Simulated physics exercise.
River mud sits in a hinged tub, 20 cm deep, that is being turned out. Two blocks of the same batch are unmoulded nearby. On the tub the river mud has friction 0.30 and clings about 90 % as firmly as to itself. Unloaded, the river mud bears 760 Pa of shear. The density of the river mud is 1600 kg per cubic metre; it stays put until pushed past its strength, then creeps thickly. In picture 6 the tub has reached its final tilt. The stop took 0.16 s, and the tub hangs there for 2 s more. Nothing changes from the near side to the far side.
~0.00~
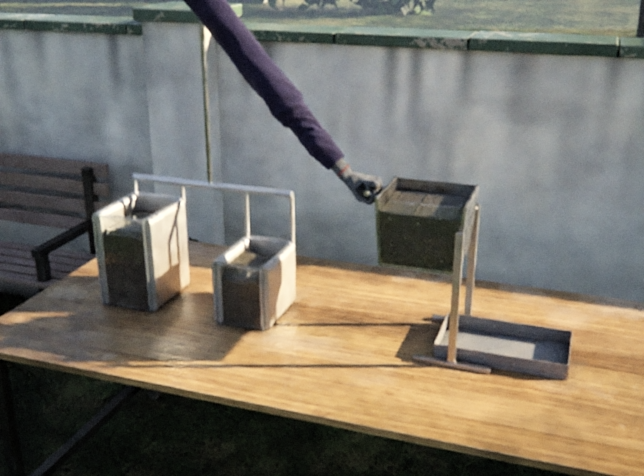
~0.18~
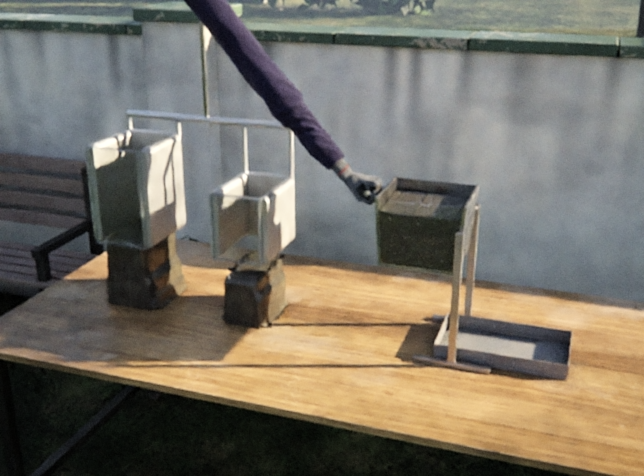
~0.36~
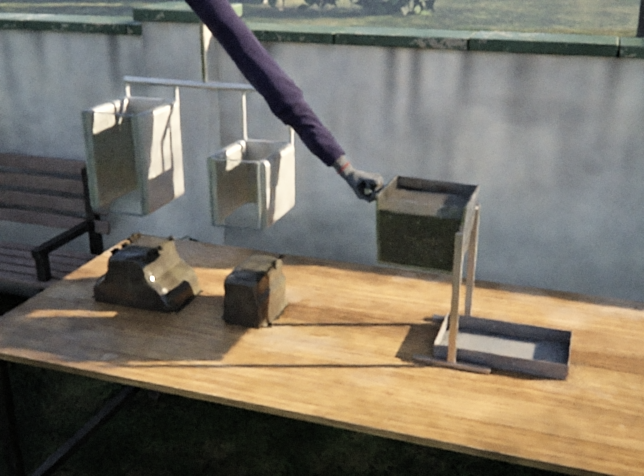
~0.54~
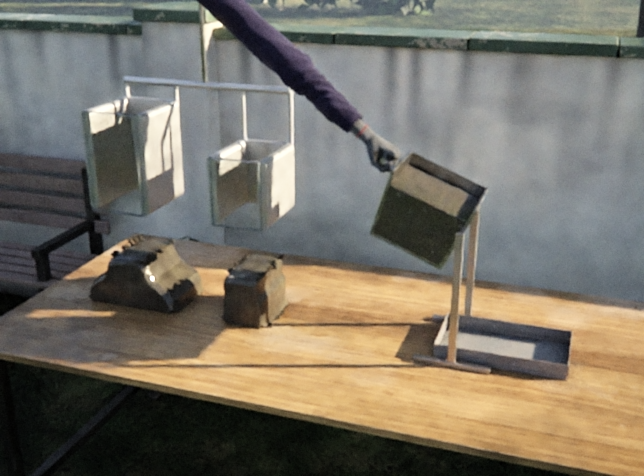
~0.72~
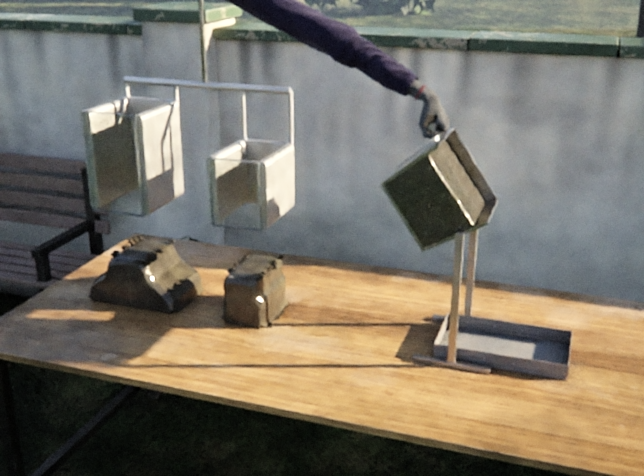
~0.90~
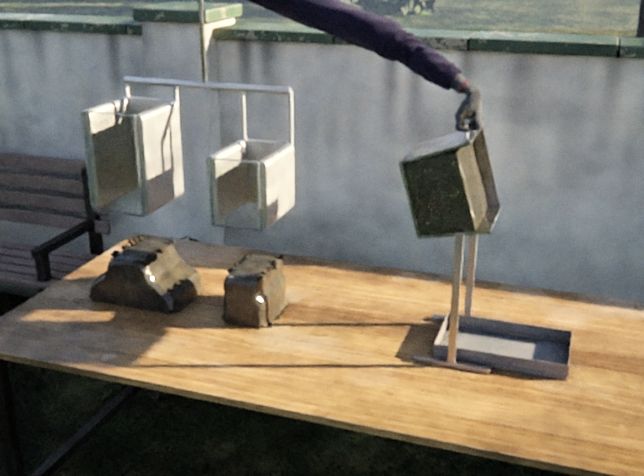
A purple-sleeved arm reaches down from the top over a wooden table outdoors, seen from slightly above by a still camera, with a grey wall behind and a bench at left. Two pale moulds lift off dark mud blocks at left, the taller slumping and spreading, the shorter keeping its shape. The gloved hand then tilts a dark tub steeply rightward on its stand above a shallow grey tray.
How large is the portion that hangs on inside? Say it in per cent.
Expect roughly 100 %.
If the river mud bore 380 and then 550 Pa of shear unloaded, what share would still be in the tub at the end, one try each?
In that order: 60 %, 75 %.
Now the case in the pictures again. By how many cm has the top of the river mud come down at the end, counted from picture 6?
Roughly 0 cm.
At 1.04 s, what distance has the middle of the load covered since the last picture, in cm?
Some 0 cm.
By 1.04 s, the tub is at 74 degrees and holds 100 %.
By 1.21 s, the tub is at 74 degrees and holds 100 %.
By 1.38 s, the tub is at 74 degrees and holds 100 %.
By 1.55 s, the tub is at 74 degrees and holds 100 %.
By 2.90 s, at the end, the tub is at 74 degrees and holds 100 %.
